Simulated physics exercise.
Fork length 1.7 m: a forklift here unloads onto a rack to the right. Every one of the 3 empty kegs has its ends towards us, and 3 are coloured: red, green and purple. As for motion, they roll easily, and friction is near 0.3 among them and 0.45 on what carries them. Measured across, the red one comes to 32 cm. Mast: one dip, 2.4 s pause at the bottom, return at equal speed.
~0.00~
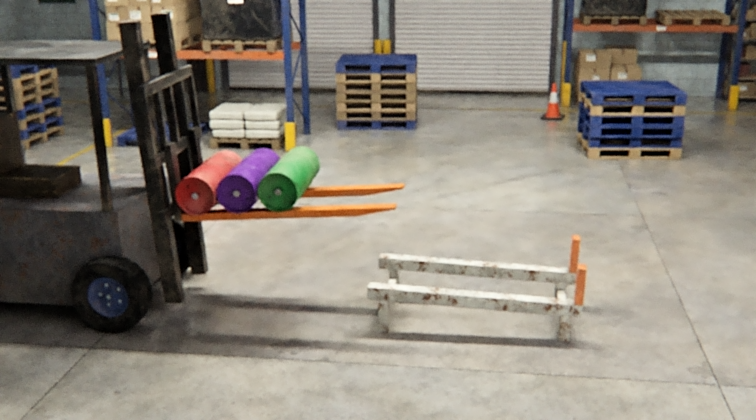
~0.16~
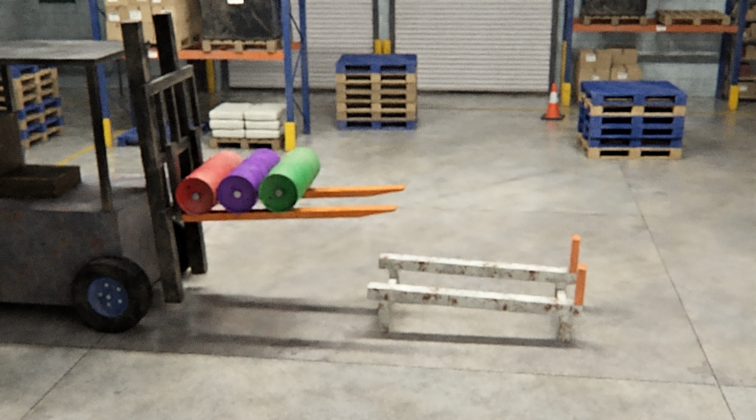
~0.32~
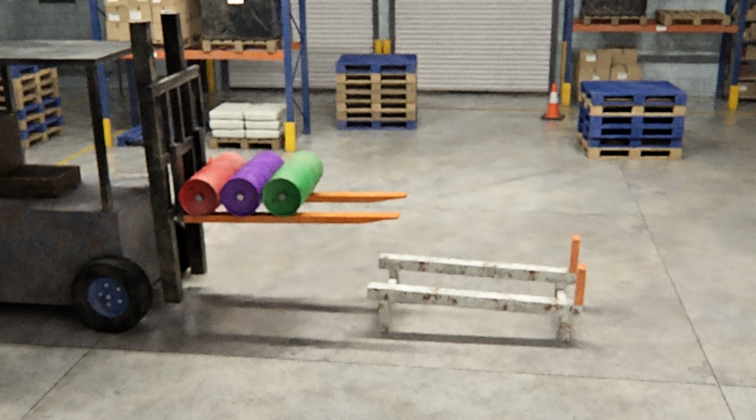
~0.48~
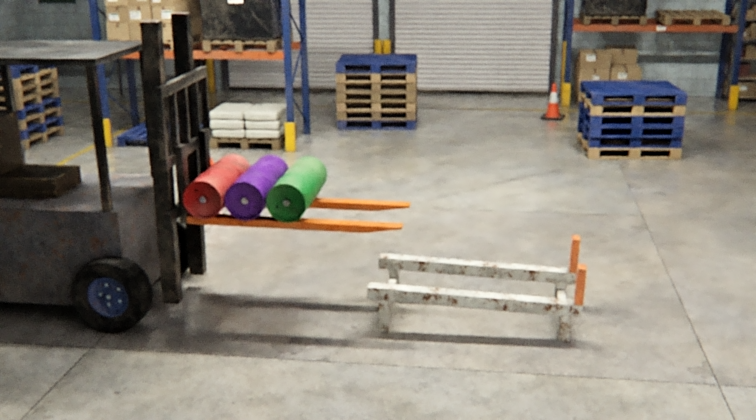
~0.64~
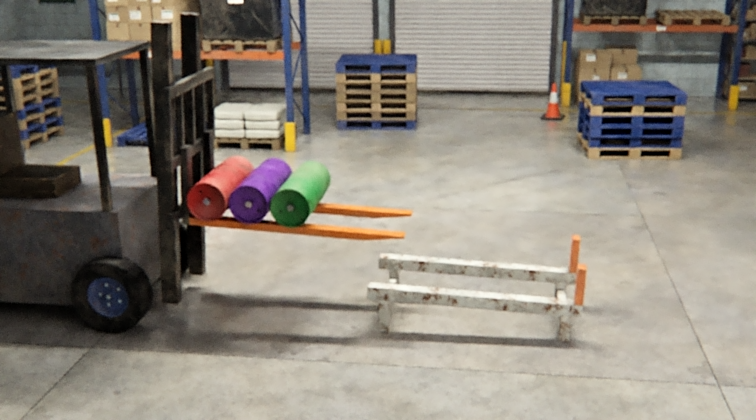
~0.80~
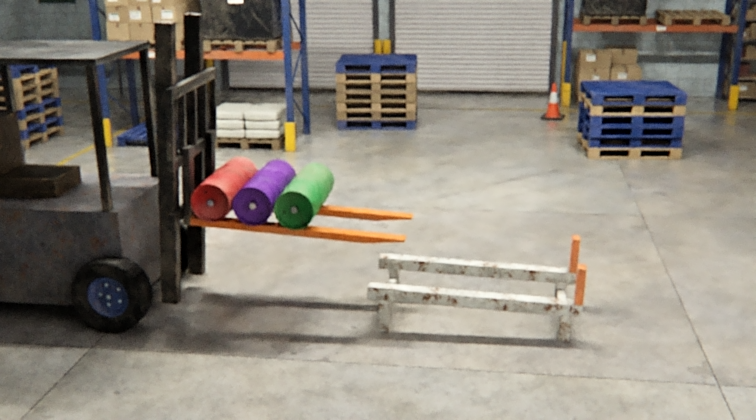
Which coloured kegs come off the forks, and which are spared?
The red one goes onto the rack; the green one goes onto the rack; the purple one rolls off the tips.
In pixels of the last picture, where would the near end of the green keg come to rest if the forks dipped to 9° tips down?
I'd put it somewhere around (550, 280).
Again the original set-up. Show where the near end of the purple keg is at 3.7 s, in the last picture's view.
Its near end sits close to (473, 277).
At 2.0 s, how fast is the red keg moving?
0.5 m/s, give or take.
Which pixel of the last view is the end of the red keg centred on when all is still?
(467, 277), roughly.
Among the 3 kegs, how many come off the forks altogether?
The number is 3.
Then, 2.0 s in, red is on the forks, 105 cm from the tips, rolling right; green is on the forks, 45 cm from the tips, rolling right; purple is on the forks, 75 cm from the tips, rolling right; 0 of 3 have left the forks.
Then, 3.7 s in, red is in the air, 120 cm from the rack's far end, rolling right; green is on the rack, 50 cm from the rack's far end, rolling right; purple is on the rack, 80 cm from the rack's far end, rolling right; 3 of 3 have left the forks.
In the end (4.4 s), red is on the rack, 85 cm from the rack's far end; green is on the rack, 20 cm from the rack's far end; purple is on the rack, 55 cm from the rack's far end; 3 of 3 have left the forks.
